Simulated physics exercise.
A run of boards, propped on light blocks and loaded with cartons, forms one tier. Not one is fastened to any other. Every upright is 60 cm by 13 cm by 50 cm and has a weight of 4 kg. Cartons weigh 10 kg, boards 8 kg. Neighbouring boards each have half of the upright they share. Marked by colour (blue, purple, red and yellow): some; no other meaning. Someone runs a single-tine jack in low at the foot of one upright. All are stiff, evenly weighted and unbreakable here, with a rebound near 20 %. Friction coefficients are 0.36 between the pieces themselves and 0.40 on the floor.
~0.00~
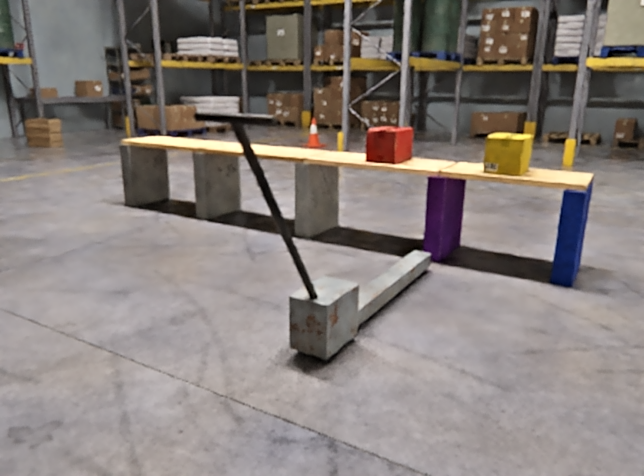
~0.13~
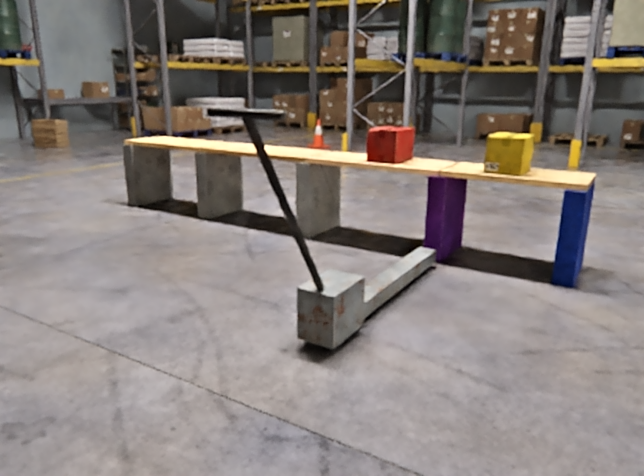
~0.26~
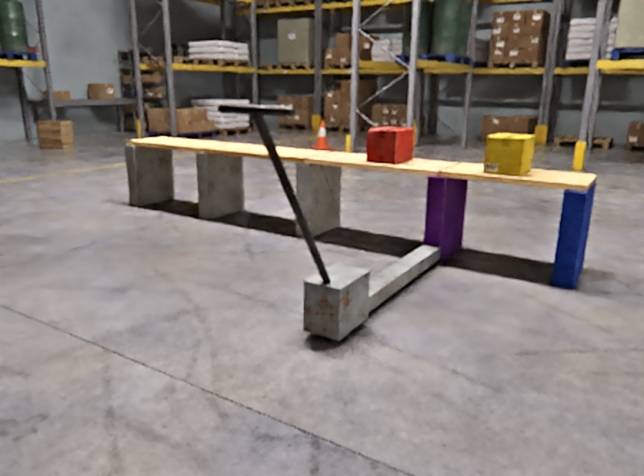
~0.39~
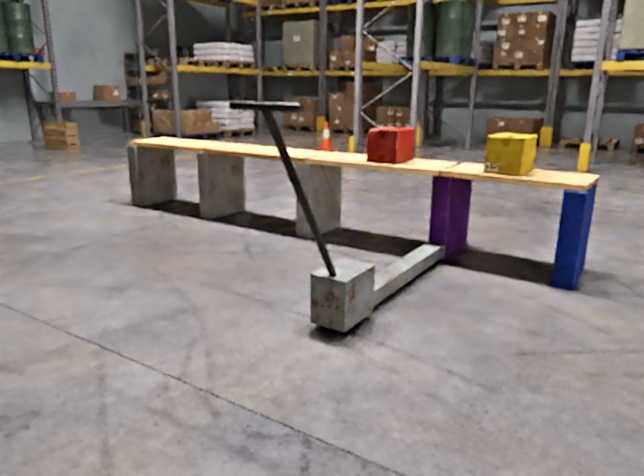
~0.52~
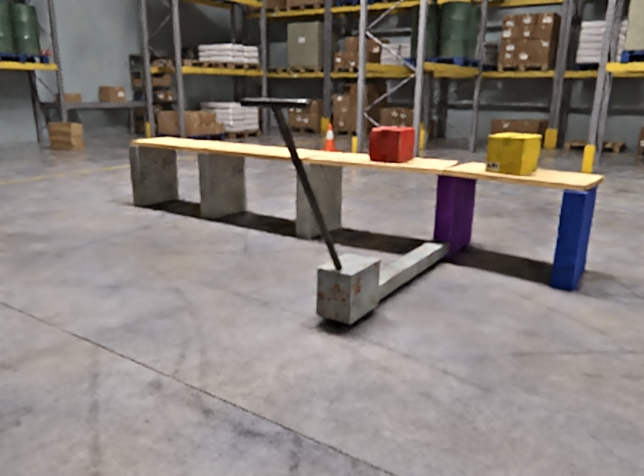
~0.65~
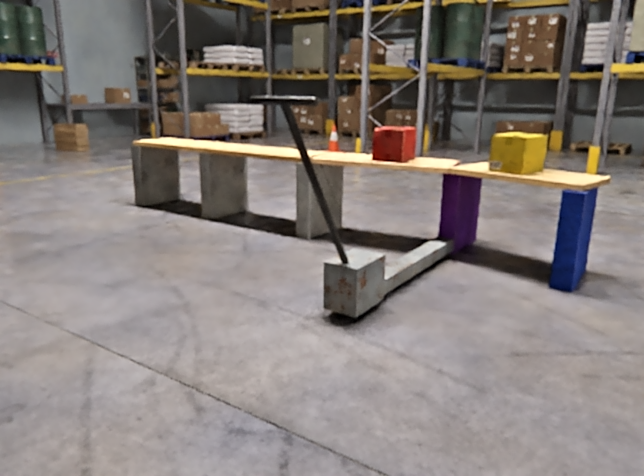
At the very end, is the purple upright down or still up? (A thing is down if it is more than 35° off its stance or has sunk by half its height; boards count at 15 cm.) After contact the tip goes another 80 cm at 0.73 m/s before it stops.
At the very end the purple upright is still up.
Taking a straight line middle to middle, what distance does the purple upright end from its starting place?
Straight-line shift: Approx. 80 cm.
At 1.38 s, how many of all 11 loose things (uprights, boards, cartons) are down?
The number reaches 2 by then.
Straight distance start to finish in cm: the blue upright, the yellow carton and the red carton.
The blue one ends around 40 cm from its start, the yellow one around 80 cm and the red one around 40 cm.
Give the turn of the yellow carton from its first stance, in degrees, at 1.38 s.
About 50°.
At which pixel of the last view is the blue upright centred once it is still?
It settles close to (612, 281) in the last view.
After 0.80 s, none of the 11 pieces down, 6 disturbed; purple upright 40 cm from its place; yellow carton 16 cm from its place.
After 1.12 s, none of the 11 pieces down, 6 disturbed; purple upright 63 cm from its place; yellow carton 27 cm from its place.
After 1.38 s, 2 of the 11 pieces down; purple upright 80 cm from its place; yellow carton 45° from how it stood, 34 cm lower.
After 1.60 s, 3 of the 11 pieces down; purple upright 80 cm from its place; blue upright 72° from how it stood.
In the end (2.3 s), 3 of the 11 pieces down; purple upright 80 cm from its place; blue upright on its side; yellow carton 14° from how it stood, 61 cm lower. From the last view, middles, purple upright near (481, 197), blue upright near (612, 281).
